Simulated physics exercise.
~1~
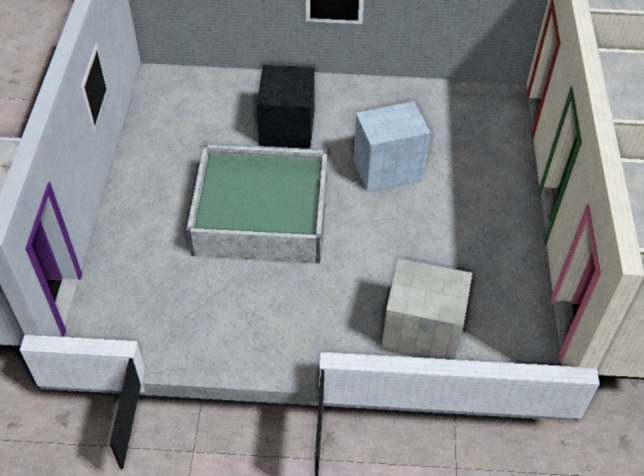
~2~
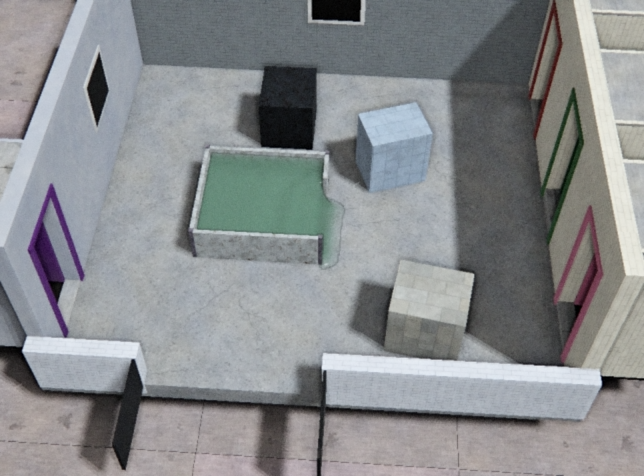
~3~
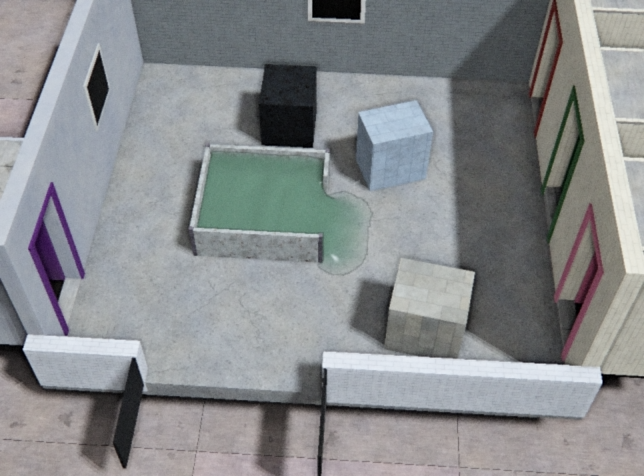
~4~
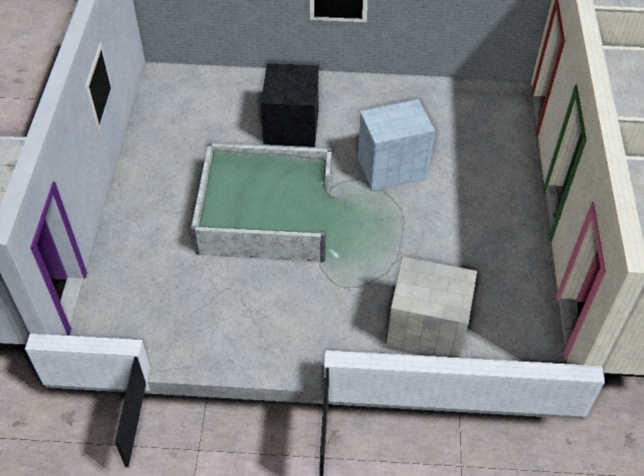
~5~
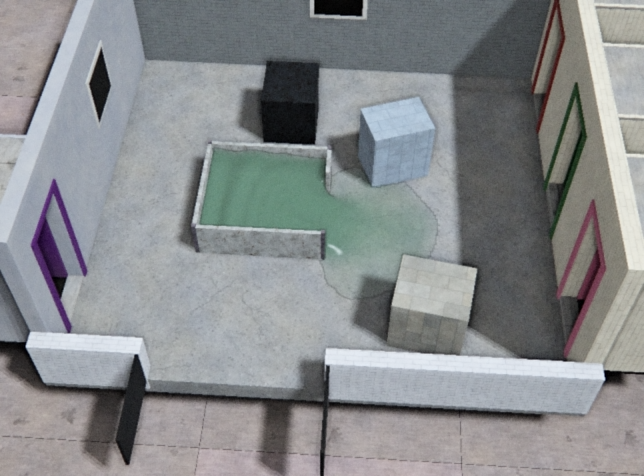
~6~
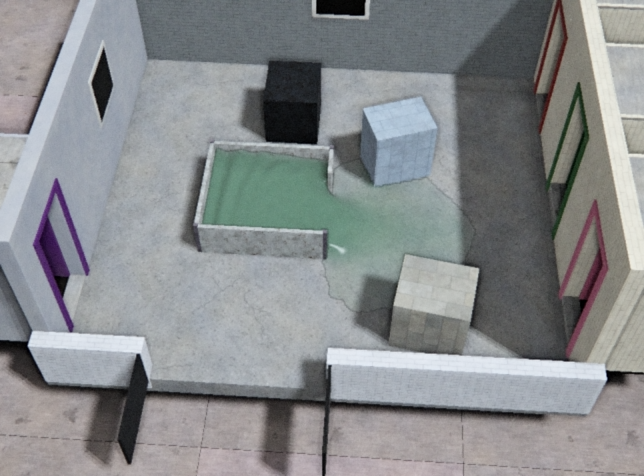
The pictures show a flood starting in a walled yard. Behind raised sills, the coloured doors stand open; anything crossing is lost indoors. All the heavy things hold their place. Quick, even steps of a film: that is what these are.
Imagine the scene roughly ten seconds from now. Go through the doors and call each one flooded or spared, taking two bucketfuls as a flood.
Pink door: Flooded, purple door: Spared, green door: Spared, red door: Flooded.
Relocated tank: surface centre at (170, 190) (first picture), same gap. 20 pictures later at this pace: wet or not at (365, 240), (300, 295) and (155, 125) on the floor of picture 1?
Log: Flood; flood; no flood.
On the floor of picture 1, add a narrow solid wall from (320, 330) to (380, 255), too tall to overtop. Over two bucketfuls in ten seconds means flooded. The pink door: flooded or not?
Result: Pink remains below the limit.
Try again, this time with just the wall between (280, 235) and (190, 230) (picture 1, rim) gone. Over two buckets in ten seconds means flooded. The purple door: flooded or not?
Result - purple door: Beyond the limit.
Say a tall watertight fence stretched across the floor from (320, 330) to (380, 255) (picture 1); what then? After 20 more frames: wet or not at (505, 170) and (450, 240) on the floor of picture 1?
Soaked, soaked.
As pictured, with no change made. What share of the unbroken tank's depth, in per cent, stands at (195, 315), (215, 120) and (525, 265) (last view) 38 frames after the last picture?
About 2, 0 and 20 per cent.
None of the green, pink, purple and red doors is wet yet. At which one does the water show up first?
Go with the one in green.
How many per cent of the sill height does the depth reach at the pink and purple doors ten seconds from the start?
Roughly 70 and 130 %.
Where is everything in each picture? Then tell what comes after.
The first picture shows the water tank at (260, 193) is whole and still.
In the second picture, the front is at (327, 264), out from the gap at (321, 225).
In the third picture, the front is at (361, 203), out from the gap at (321, 224).
In the fourth picture, water pours out at (323, 223) and has run to (395, 209).
In the fifth picture, water pours out at (323, 221) and has run to (433, 226).
In the sixth picture, water pours out at (325, 221) and has run to (465, 245).
A moment on, water covers 20 % of the floor; the pink door not reached, the purple door not reached, the green door wet at the sill, nothing in, the red door not reached.
Next, water covers 30 % of the floor; the pink door under two buckets in, the purple door not reached, the green door wet at the sill, nothing in, the red door not reached.
Then, water covers 40 % of the floor; the pink door over two buckets in, the purple door not reached, the green door wet at the sill, nothing in, the red door wet at the sill, nothing in.
Later, water covers 55 % of the floor; the pink door far over two buckets in, the purple door not reached, the green door wet at the sill, nothing in, the red door under two buckets in.
In the end, water covers 80 % of the floor; the pink door far over two buckets in, the purple door wet at the sill, nothing in, the green door wet at the sill, nothing in, the red door over two buckets in.
